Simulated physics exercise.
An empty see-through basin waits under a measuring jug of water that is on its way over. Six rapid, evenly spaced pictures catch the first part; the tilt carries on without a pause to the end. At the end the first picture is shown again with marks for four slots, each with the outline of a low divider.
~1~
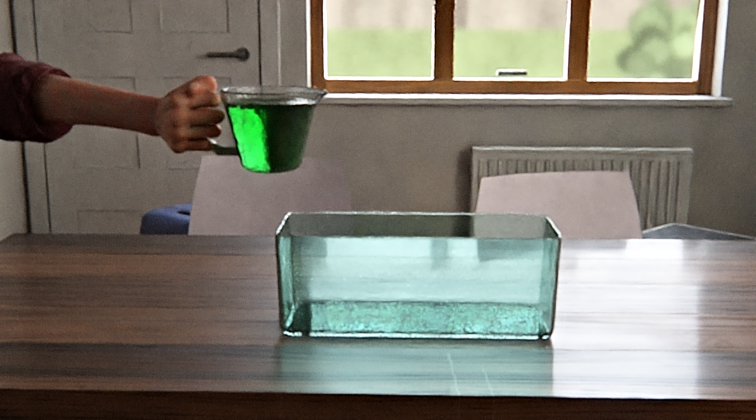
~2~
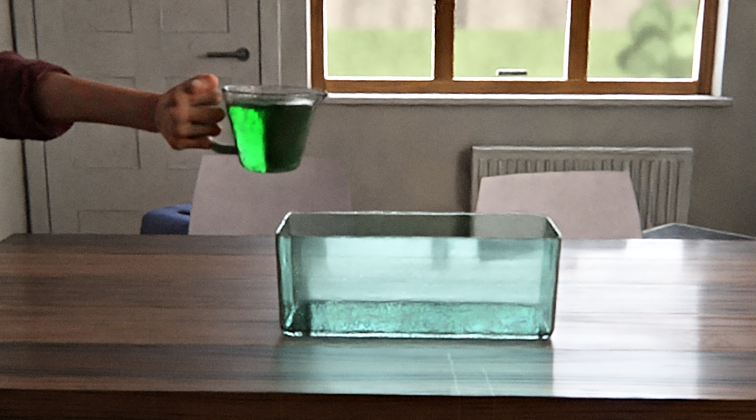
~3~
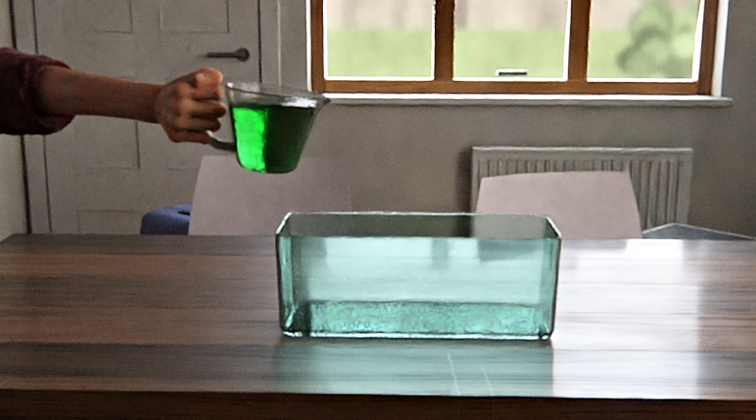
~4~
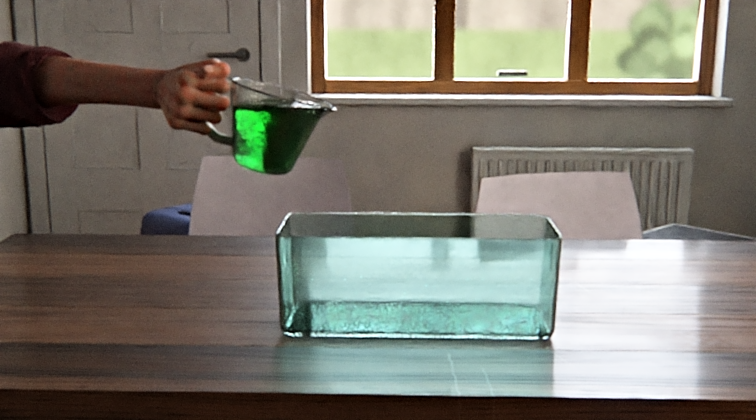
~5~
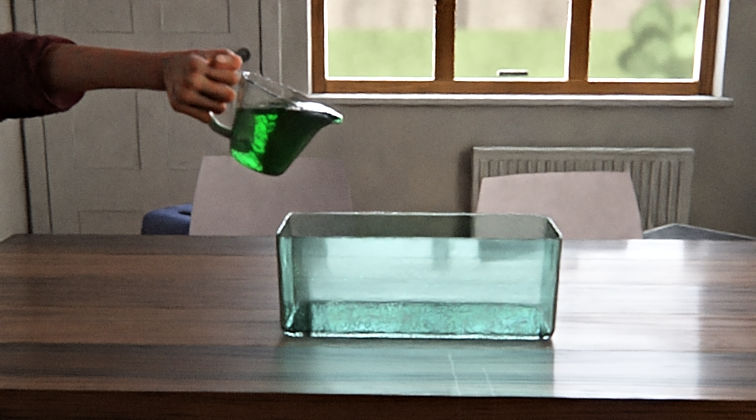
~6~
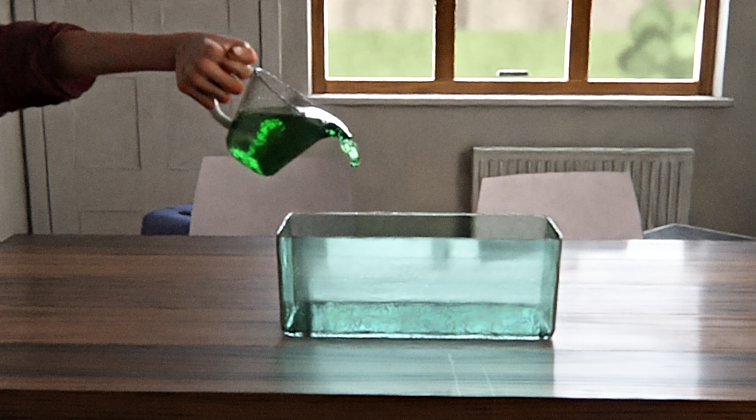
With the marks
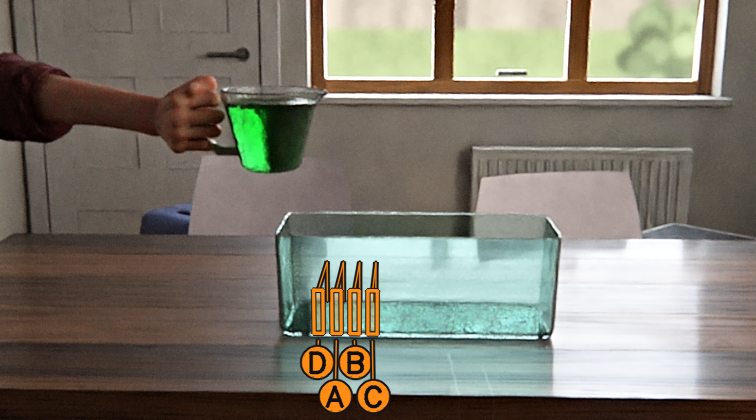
A hand tilting a clear measuring jug of green liquid rightward above a glass basin, liquid starting to run over its lip.
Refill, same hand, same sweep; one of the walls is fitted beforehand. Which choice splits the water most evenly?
The best slot is C.
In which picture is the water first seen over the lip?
Picture 5.
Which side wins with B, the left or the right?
The right side.
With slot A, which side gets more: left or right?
More ends on the right.
On the marked copy, A at (336, 340); B at (354, 340); C at (372, 340); D at (318, 340).
With A, about 10 % ends left of the wall and 89 % right of it.
With B, about 27 % ends left of the wall and 72 % right of it.
With C, about 56 % ends left of the wall and 43 % right of it.
With D, about 3 % ends left of the wall and 97 % right of it.
